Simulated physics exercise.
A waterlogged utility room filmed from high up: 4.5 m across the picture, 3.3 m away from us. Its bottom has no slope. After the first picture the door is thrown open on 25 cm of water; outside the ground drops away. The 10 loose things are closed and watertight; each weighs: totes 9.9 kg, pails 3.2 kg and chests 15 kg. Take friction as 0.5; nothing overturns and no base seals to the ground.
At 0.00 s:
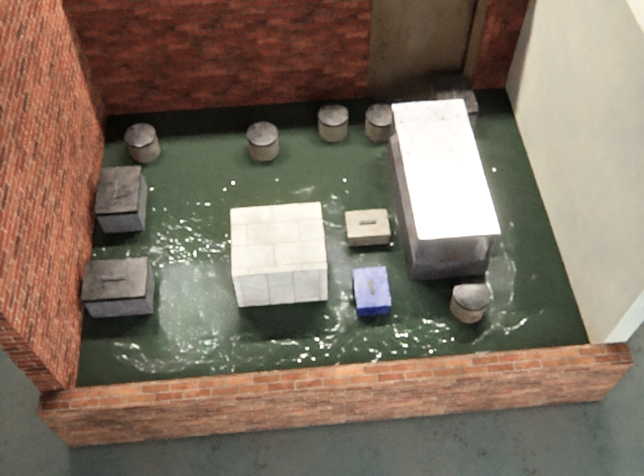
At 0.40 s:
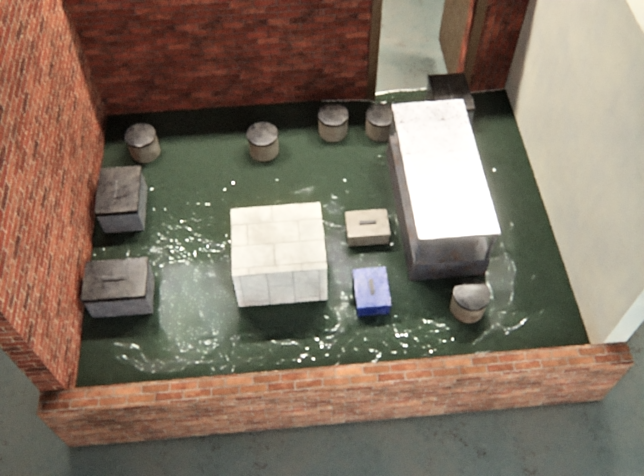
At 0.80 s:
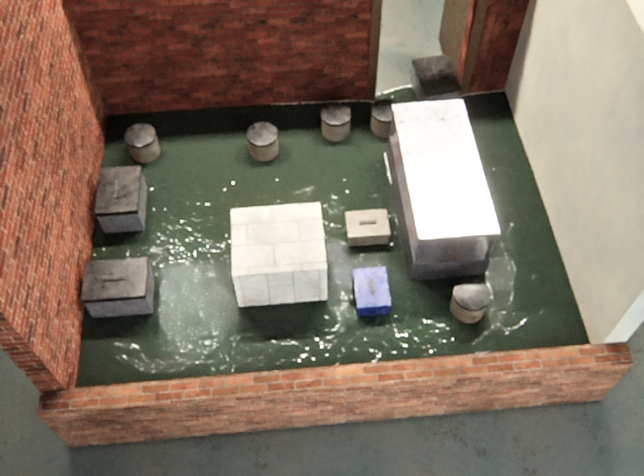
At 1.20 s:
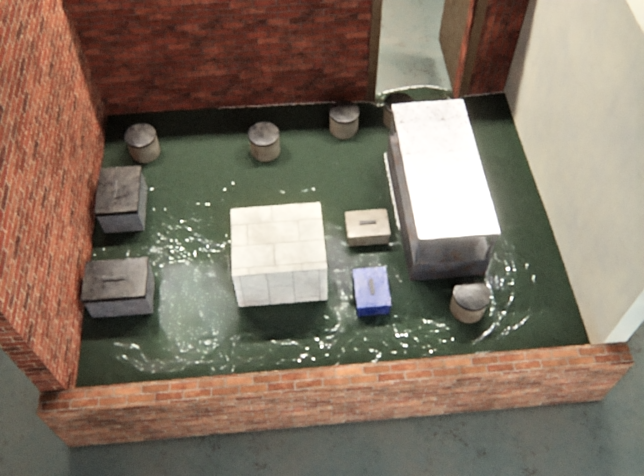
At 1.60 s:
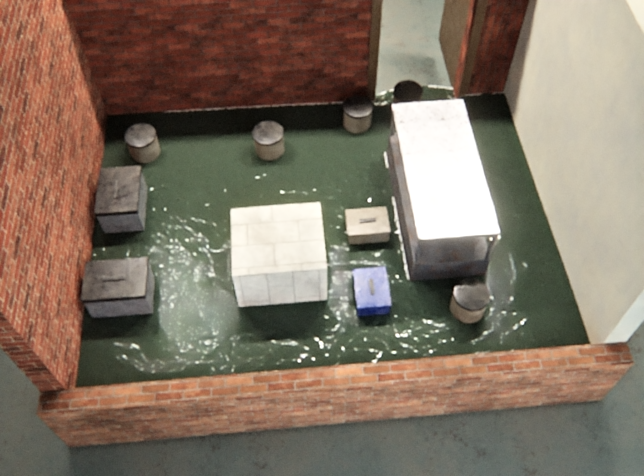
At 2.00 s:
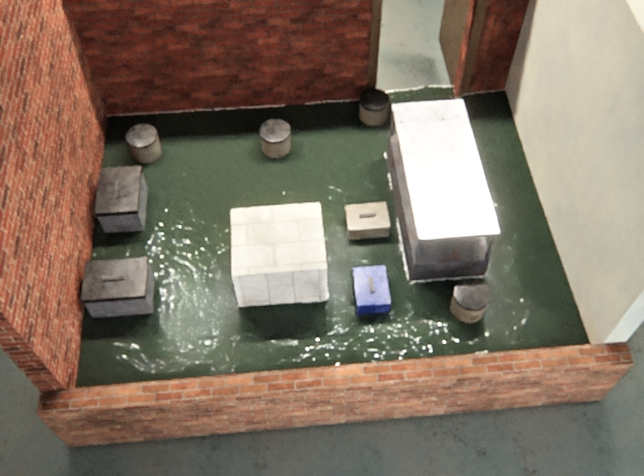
We see a flooded brick-walled room with pails, chests and large pale blocks standing in green water; the door at the back opens, a dark chest and then a pail pass out through it, and nearby pails drift toward the doorway.
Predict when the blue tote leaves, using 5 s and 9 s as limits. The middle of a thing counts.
Expect it after the second time or never.
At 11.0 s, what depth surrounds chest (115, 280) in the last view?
Roughly 16 cm.
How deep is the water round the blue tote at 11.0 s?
About 16 cm.
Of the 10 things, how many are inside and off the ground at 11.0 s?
I count 4.
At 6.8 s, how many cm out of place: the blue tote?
Roughly 20 cm by then.
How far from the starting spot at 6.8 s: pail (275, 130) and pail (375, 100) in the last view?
In turn: Washed out, washed out.
After 3.0 s the blue tote is near (370, 270), 0.2 m from its start, afloat; 3 of 10 are out; 7 afloat.
After 6.8 s the blue tote is near (386, 282), 0.2 m from its start, afloat; 4 of 10 are out; 6 afloat.
After 11.0 s the blue tote is near (392, 276), 0.3 m from its start, afloat; 6 of 10 are out; 4 afloat.
After 15.0 s the blue tote is near (438, 297), 0.6 m from its start, afloat; 6 of 10 are out; 4 afloat.
